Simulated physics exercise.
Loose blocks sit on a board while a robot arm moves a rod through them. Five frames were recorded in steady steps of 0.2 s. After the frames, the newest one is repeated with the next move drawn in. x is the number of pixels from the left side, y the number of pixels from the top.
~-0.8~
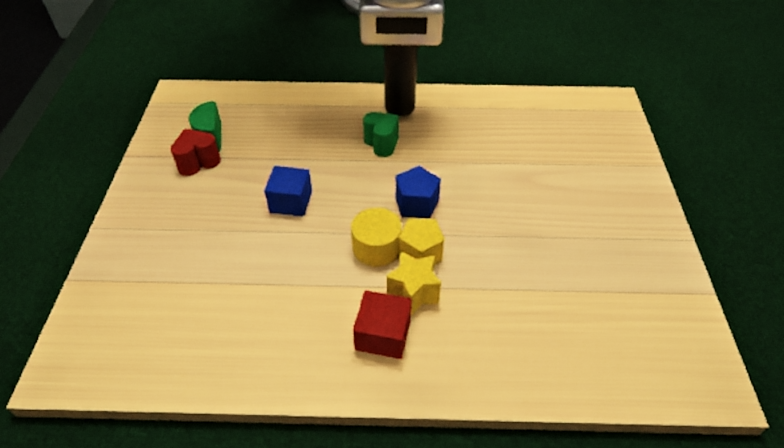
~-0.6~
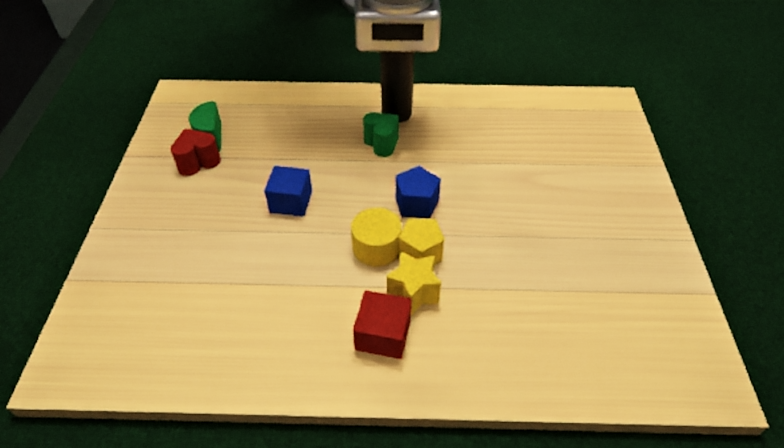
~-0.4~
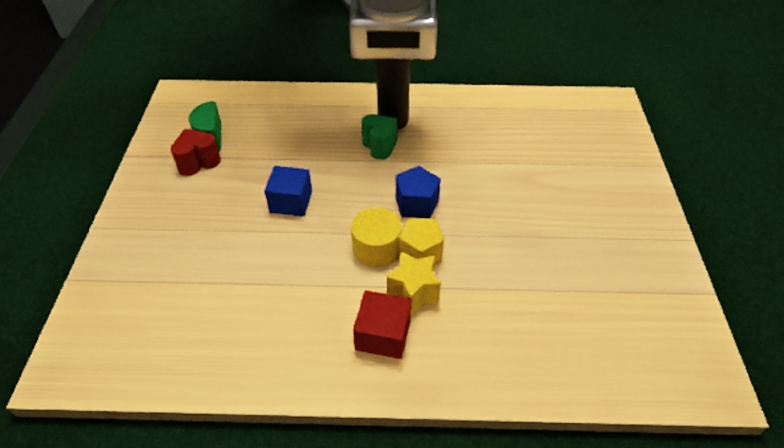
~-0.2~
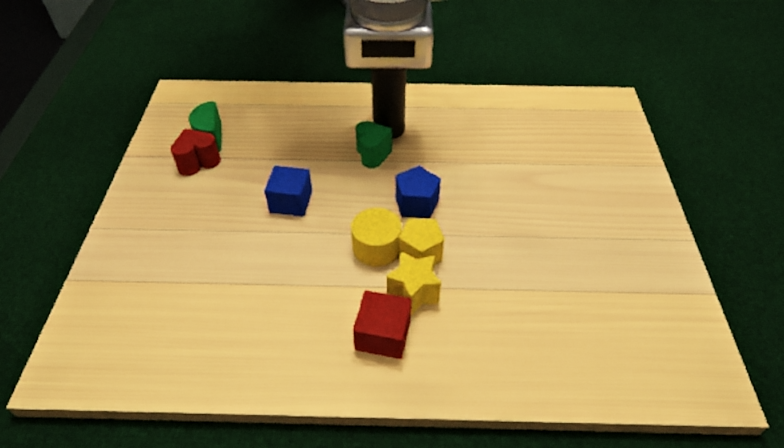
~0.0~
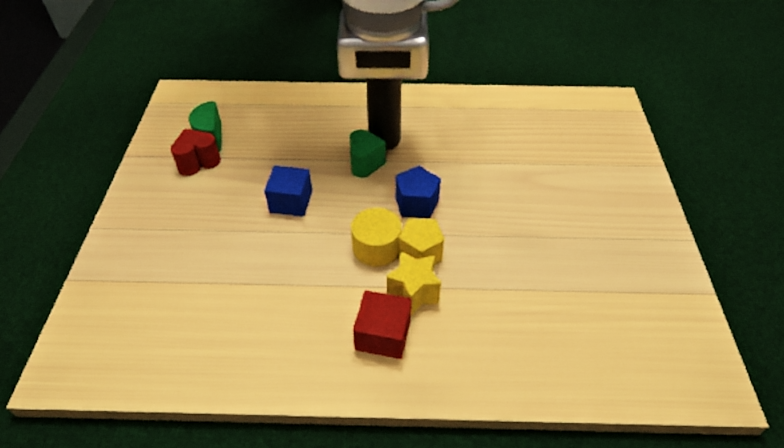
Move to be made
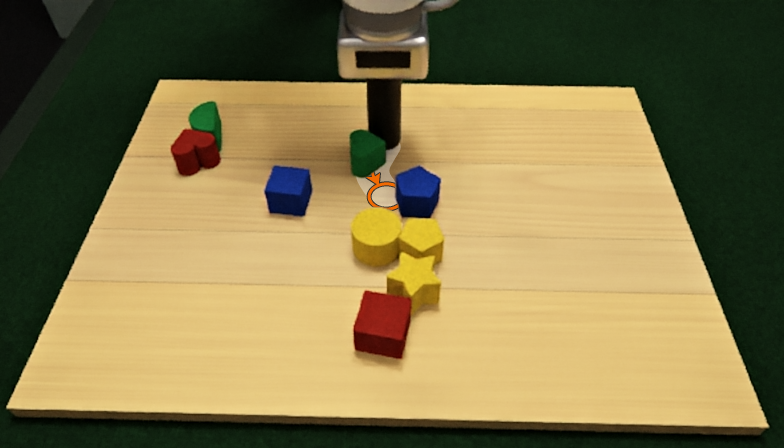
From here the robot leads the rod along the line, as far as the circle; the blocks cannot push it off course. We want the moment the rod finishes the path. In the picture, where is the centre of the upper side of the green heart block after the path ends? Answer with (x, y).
Roughly at (343, 168).
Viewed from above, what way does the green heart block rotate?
Watching from overhead, you'd notice the green heart block rotating clockwise.
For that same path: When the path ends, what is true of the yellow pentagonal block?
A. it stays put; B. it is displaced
The answer is A.
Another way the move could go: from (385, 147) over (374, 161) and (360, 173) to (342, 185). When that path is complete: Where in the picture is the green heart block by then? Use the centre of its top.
I expect it at (318, 183).
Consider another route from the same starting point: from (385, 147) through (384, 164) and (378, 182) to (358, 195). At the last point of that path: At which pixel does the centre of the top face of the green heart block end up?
My estimate: (320, 176).
Drawn move, from (385, 147) through (375, 162) and (375, 180) to (386, 196).
The first path, step by step. Halfway along, rod at (372, 164); green heart block at (345, 165), turned 20° clockwise.
At the end, rod at (386, 189); green heart block at (343, 168), turned 30° clockwise; yellow round block still; blue pentagonal block at (425, 185), turned 10° anticlockwise; yellow pentagonal block still.
